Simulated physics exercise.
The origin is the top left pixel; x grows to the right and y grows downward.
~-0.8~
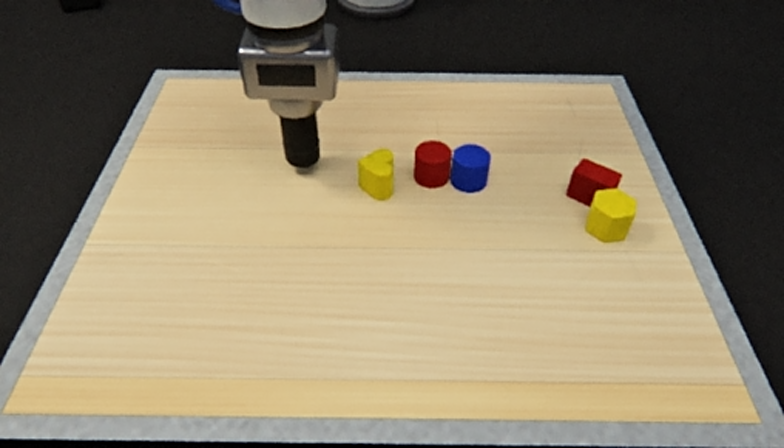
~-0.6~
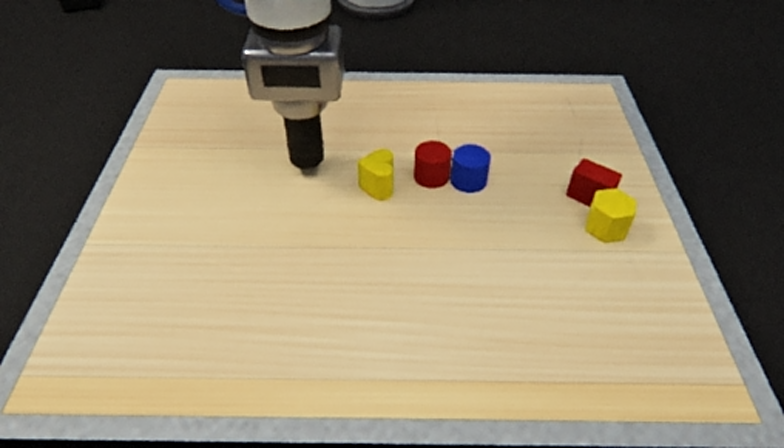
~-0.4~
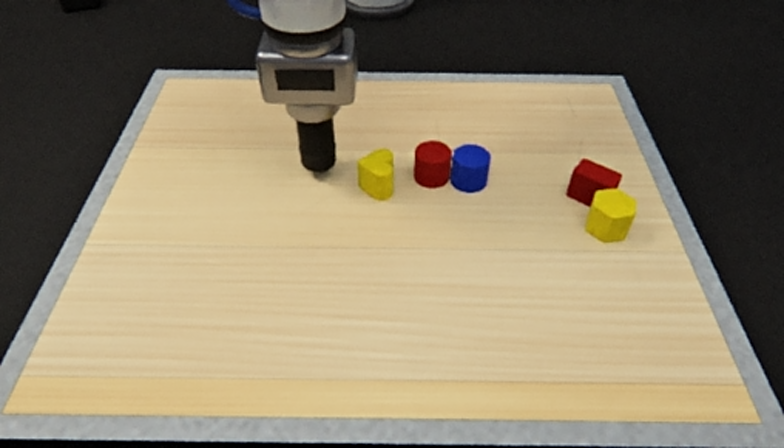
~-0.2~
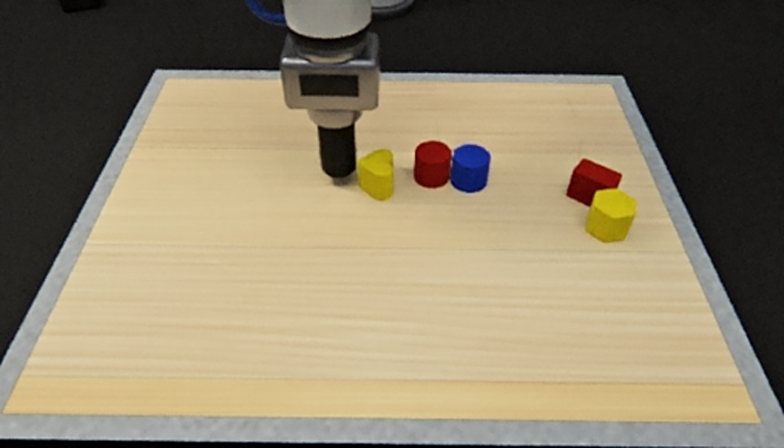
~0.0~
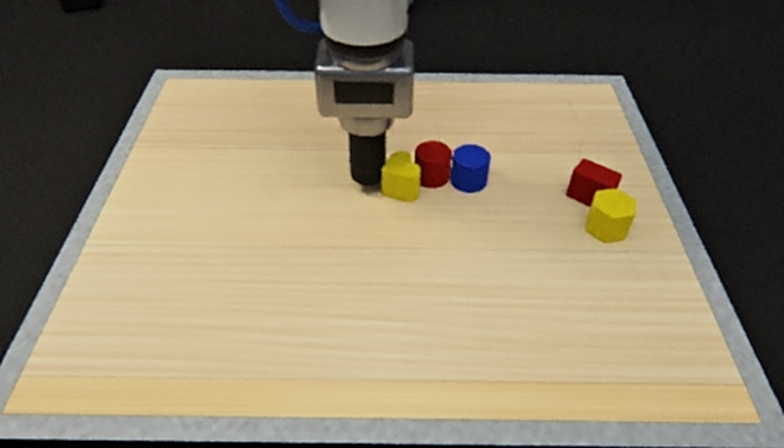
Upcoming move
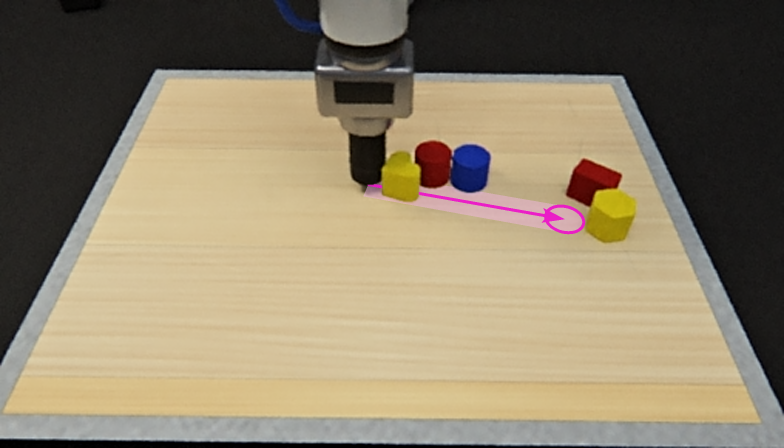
A robotic arm with a black-tipped pusher reaches over a pale wooden board with a grey border, seen from above at an angle by a still camera. A yellow heart-shaped block, a red cylinder and a blue cylinder sit near the upper middle, with a red block and a yellow hexagon at right. The arm slides rightward, meets the heart-shaped block and pushes it a short way toward the unmoving red cylinder.
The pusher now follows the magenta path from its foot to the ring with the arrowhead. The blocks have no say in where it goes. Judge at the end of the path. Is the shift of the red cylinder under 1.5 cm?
No, that is not how it ends up.
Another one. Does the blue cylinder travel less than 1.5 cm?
No
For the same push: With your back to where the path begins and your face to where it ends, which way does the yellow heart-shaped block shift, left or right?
Picture yourself facing from the start of the path to its end: The yellow heart-shaped block moves off to your left.
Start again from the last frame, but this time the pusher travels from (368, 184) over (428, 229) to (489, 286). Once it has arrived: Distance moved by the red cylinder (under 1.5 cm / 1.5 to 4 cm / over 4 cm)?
I'd go with under 1.5 cm for this block.
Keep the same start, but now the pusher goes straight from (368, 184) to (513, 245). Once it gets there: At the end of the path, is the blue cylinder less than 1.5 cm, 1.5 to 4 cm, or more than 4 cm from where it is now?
Shift: 1.5 to 4 cm.
The line goes straight from (368, 184) to (565, 219).
What follows on the original path. One third of the way, pusher at (433, 186); yellow heart-shaped block at (470, 167), turned 50° anticlockwise; red cylinder at (456, 143); blue cylinder at (497, 152).
Two thirds of the way, pusher at (499, 197); yellow heart-shaped block at (536, 174), turned 70° anticlockwise; red cylinder at (456, 143); blue cylinder at (505, 150).
At the end, pusher at (568, 209); yellow heart-shaped block at (582, 169), turned 150° anticlockwise; red cylinder at (456, 143); blue cylinder at (505, 150); red oblong block at (612, 164), turned 35° clockwise.
